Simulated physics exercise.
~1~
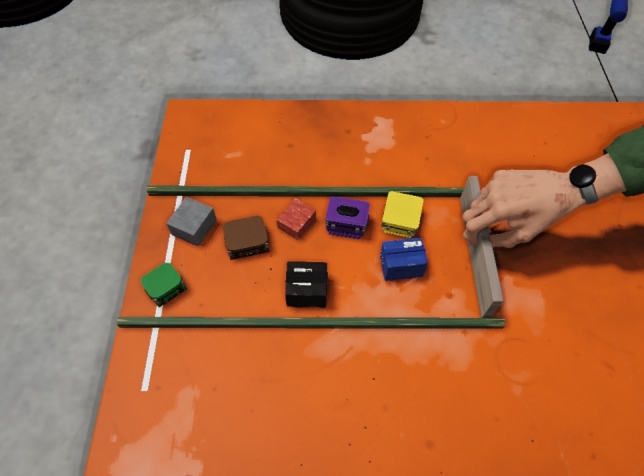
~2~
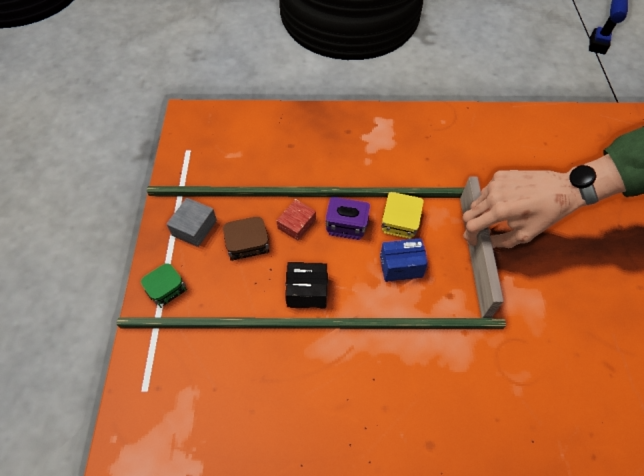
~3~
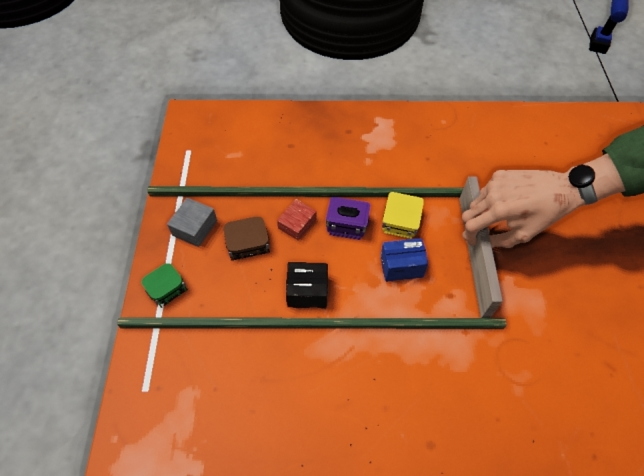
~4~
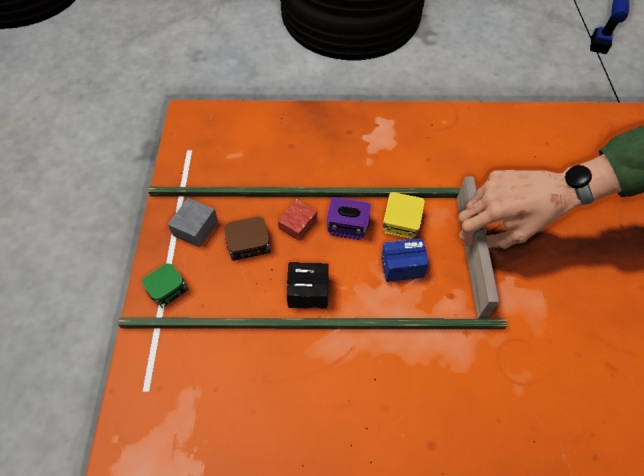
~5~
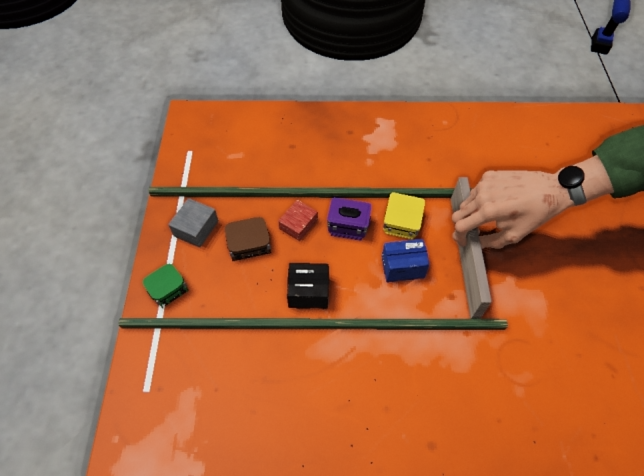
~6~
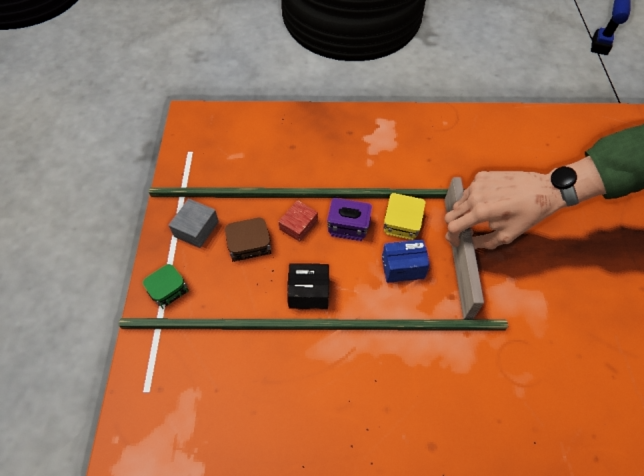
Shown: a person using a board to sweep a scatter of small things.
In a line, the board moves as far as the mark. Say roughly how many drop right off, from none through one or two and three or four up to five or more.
Dropping off: Five or more.
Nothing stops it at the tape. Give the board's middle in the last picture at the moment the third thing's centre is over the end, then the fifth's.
Around (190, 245); afterwards around (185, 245).
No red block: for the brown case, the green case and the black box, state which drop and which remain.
The brown case goes down; the green case goes down; the black box stays put.
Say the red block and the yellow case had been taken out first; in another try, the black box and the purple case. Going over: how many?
Count: 3 (first case); 3 (second).
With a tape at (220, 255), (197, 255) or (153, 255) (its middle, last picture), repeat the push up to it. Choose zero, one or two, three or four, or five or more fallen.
So in that order I'd say either one or two; 1 or 2; at least five.
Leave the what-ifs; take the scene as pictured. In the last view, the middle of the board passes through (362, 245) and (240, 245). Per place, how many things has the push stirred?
Counts: 6, 8.
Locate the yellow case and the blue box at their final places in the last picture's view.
Around (159, 218) and around (148, 252).
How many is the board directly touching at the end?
3 in contact.
Soon after, none off yet; green case at rest near (166, 286); grey block at rest near (194, 223); brown case at rest near (243, 242).
After that, none off yet; green case at rest near (166, 286); grey block displaced about its own width near (150, 227); brown case displaced about its own width near (204, 256).
In the end, the number that fall off is five or more; gone, purple case, red block, brown case, grey block and green case.
